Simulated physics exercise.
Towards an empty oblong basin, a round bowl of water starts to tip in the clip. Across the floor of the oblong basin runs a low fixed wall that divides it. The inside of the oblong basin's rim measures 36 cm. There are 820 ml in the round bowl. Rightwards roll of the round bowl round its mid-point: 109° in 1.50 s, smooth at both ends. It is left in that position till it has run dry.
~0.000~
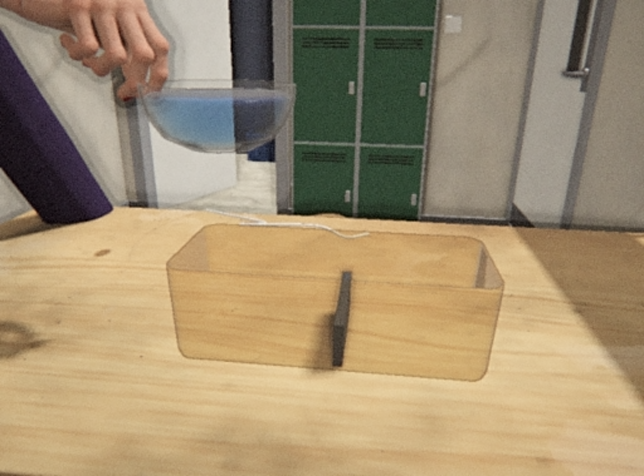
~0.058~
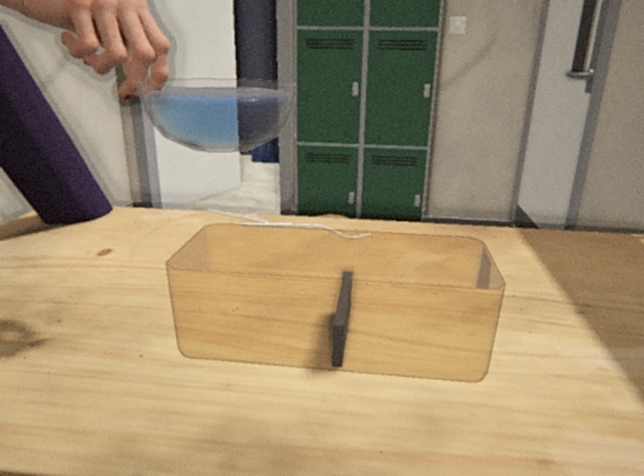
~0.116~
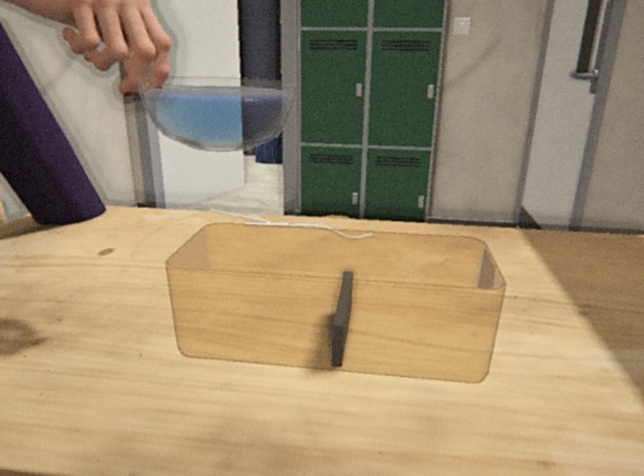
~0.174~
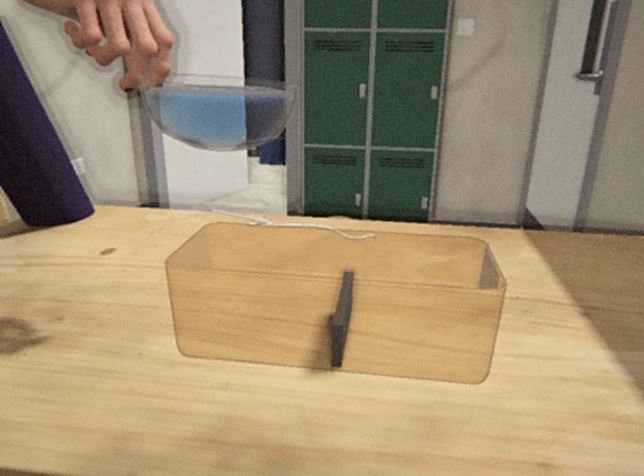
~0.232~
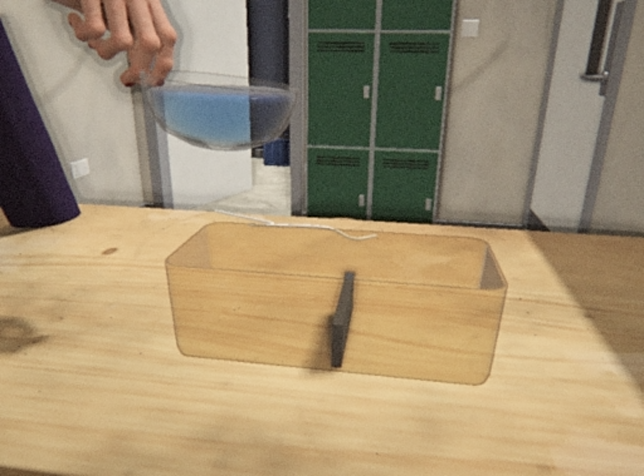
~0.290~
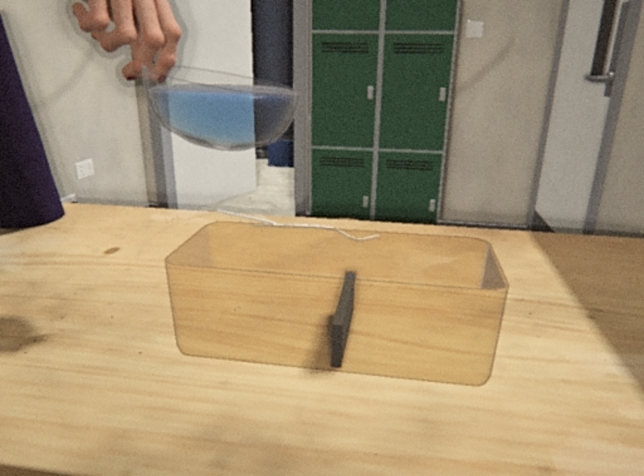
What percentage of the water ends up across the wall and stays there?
About 63 per cent.
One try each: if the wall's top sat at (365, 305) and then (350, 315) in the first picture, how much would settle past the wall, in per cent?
It comes to 35 per cent, and then 55 per cent.
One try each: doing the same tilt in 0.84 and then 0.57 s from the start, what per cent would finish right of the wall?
Try 1: Approx. 50 %; try 2: Approx. 40 %.
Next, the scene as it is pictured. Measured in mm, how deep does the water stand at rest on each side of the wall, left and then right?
Final levels - left approx 12 mm, right approx 22 mm.
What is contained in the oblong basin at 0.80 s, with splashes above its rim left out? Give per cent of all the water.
I'd estimate some 28 percent of the liquid.
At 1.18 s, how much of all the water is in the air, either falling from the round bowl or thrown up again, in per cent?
5 per cent, roughly.
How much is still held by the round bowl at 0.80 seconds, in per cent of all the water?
Roughly 38 per cent.
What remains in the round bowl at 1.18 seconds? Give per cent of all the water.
Roughly 1 percent remains.
By 0.80 s the tilt is 61° and 37 per cent is still to pour, 5 is left of the wall and 23 right of it.
By 1.18 s the tilt is 97° and 1 per cent is still to pour, 32 is left of the wall and 62 right of it.
By 1.57 s the tilt is 109° and 0 per cent is still to pour, 36 is left of the wall and 63 right of it.
By 2.00 s the tilt is 109° and 0 per cent is still to pour, 36 is left of the wall and 63 right of it.
At rest 36 per cent lies left of the wall, 63 right of it and 1 outside.
